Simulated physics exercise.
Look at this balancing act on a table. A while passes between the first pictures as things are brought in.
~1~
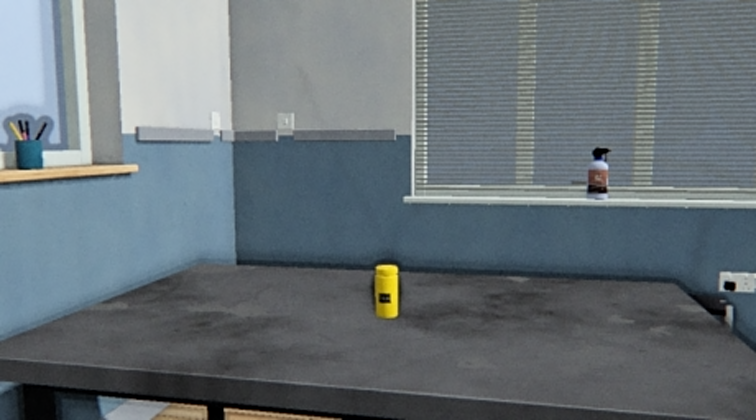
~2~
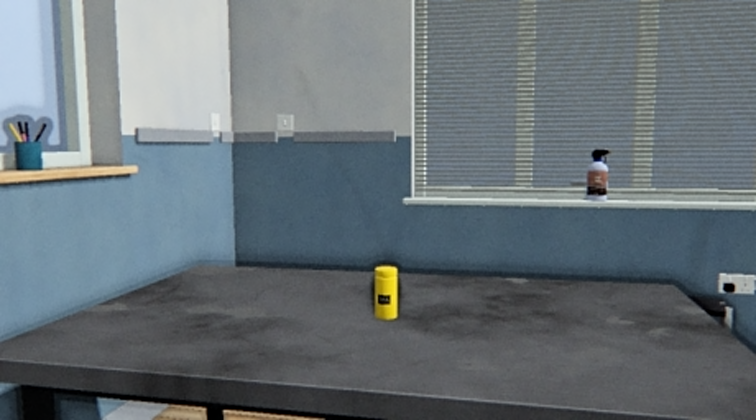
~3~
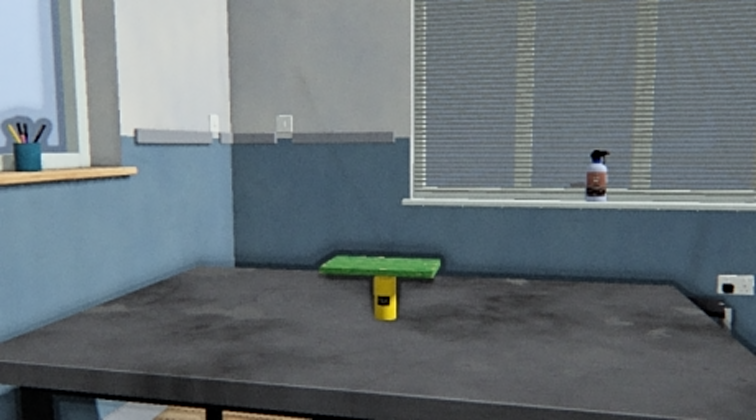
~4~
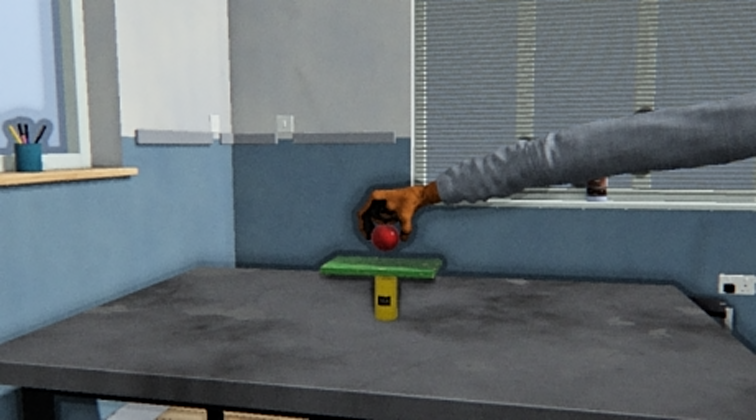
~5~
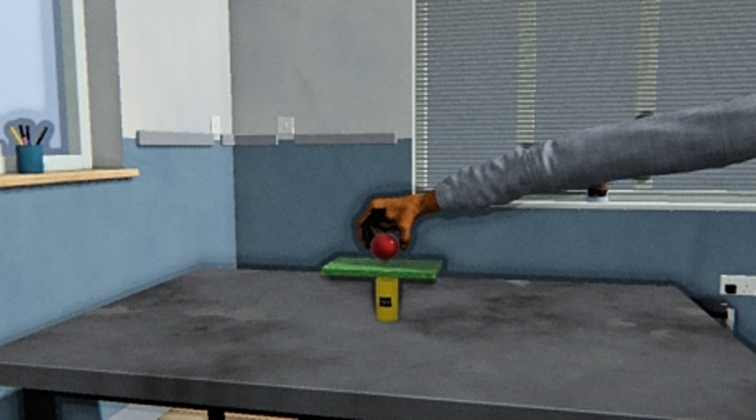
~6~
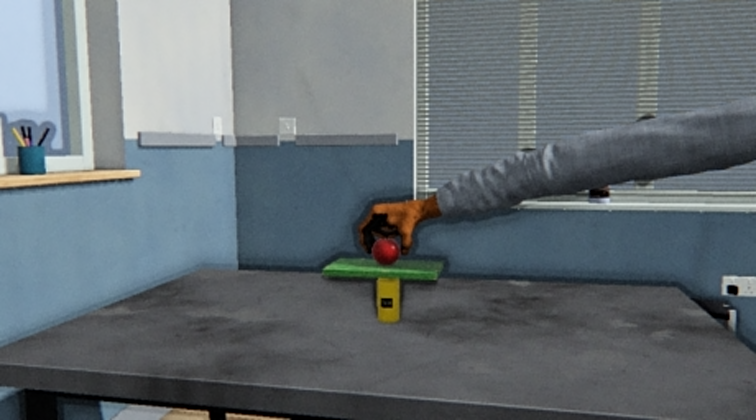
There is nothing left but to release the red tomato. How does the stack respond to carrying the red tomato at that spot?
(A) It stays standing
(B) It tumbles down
It stays standing (A).
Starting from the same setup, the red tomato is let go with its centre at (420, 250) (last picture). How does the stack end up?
Then it keeps its balance.
Then, 0.20 s after the last picture, nothing has stirred.
Then, 0.60 s after the last picture, red tomato resting near (386, 252).
At rest, all 3 in place. Seen from the same camera at the end, red tomato near (386, 252). The stack stays up.
